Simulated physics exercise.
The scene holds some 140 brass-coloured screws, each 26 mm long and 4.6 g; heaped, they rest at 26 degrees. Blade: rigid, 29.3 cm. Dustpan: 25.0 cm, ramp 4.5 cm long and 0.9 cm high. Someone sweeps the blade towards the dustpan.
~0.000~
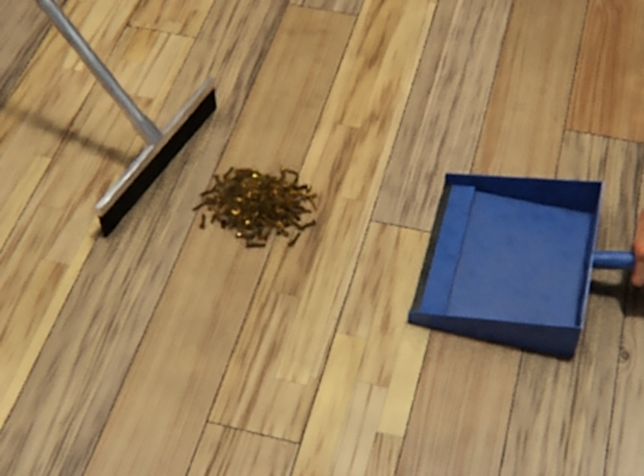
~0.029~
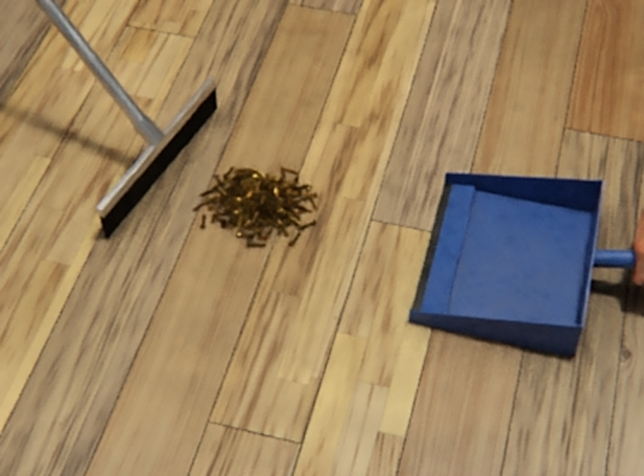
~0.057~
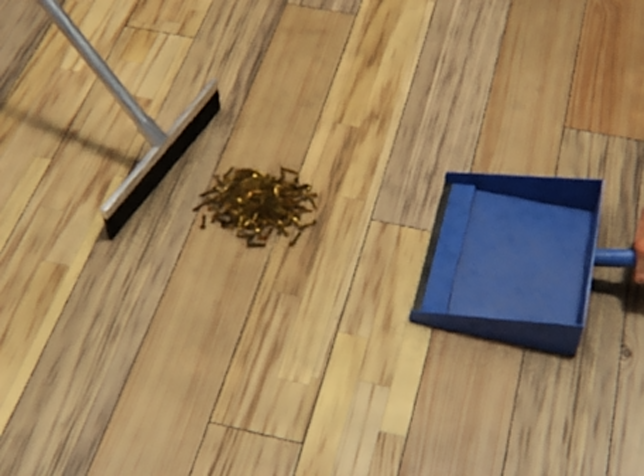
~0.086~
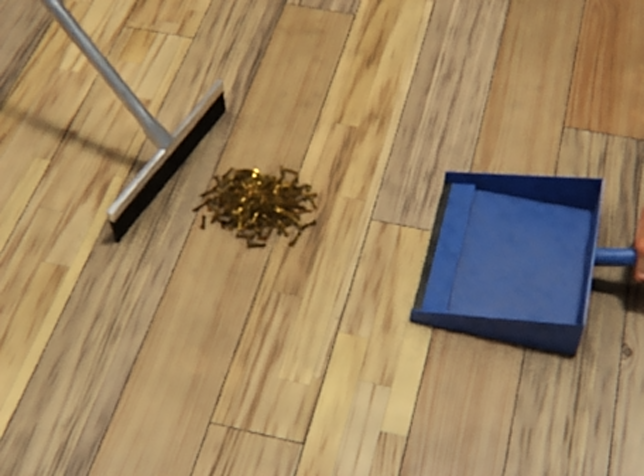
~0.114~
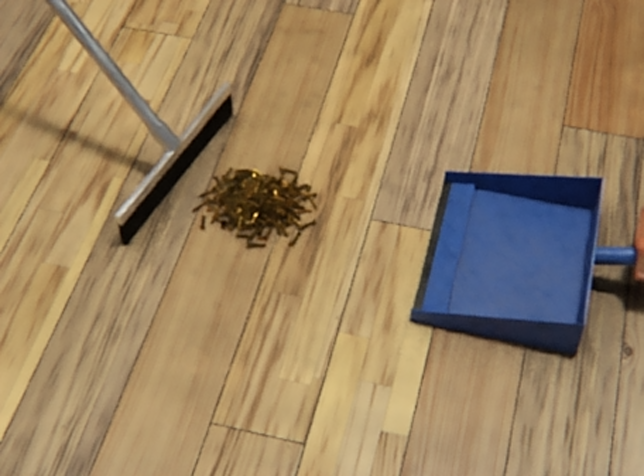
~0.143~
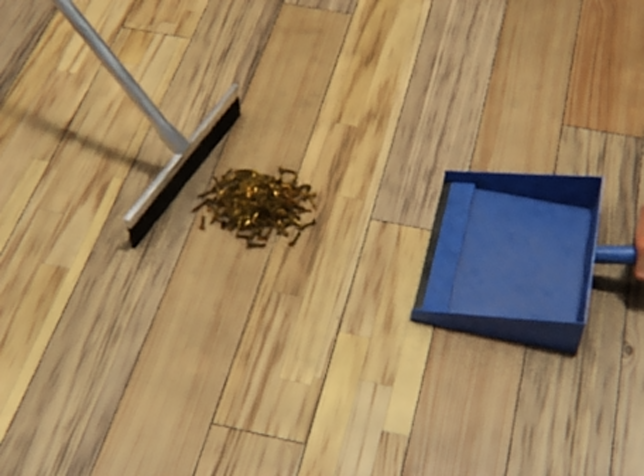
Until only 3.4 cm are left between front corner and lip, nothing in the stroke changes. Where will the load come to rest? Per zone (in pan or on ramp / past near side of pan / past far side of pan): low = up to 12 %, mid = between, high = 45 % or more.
In the pan or on its ramp - low, past the pan's near side - low, past the pan's far side - low.
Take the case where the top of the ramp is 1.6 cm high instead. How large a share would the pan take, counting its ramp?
Something like 5 per cent, ramp included.
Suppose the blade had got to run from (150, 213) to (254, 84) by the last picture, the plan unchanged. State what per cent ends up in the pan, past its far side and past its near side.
The pan gets 5, the far side 5 and the near side 0.
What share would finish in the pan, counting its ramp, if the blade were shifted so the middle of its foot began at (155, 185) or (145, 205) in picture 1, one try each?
The two tries give about 10 % and about 15 %.
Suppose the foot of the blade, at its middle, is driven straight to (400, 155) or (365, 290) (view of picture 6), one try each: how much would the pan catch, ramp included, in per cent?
Around 0 per cent, and around 10 per cent.
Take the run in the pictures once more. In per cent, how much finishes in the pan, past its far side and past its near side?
In per cent: Pan 5; near side 0; far side 0.
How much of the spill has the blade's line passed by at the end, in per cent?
Around 0 in a hundred.
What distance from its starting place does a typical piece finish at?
Near 22 cm.
After 0.44 s, middle of the blade 22 cm from the lip; 0 % over the lip, far side 0 %, near side 0 %.
Then, at 0.64 s, middle of the blade 13 cm from the lip; 0 % over the lip, far side 0 %, near side 0 %.
Then, at 0.96 s, middle of the blade 7 cm from the lip; 5 % over the lip, far side 0 %, near side 0 %.
At rest (1.3 s), pan 5 %, near side 0 %, far side 0 %, in front of the lip or behind the blade 95 %.
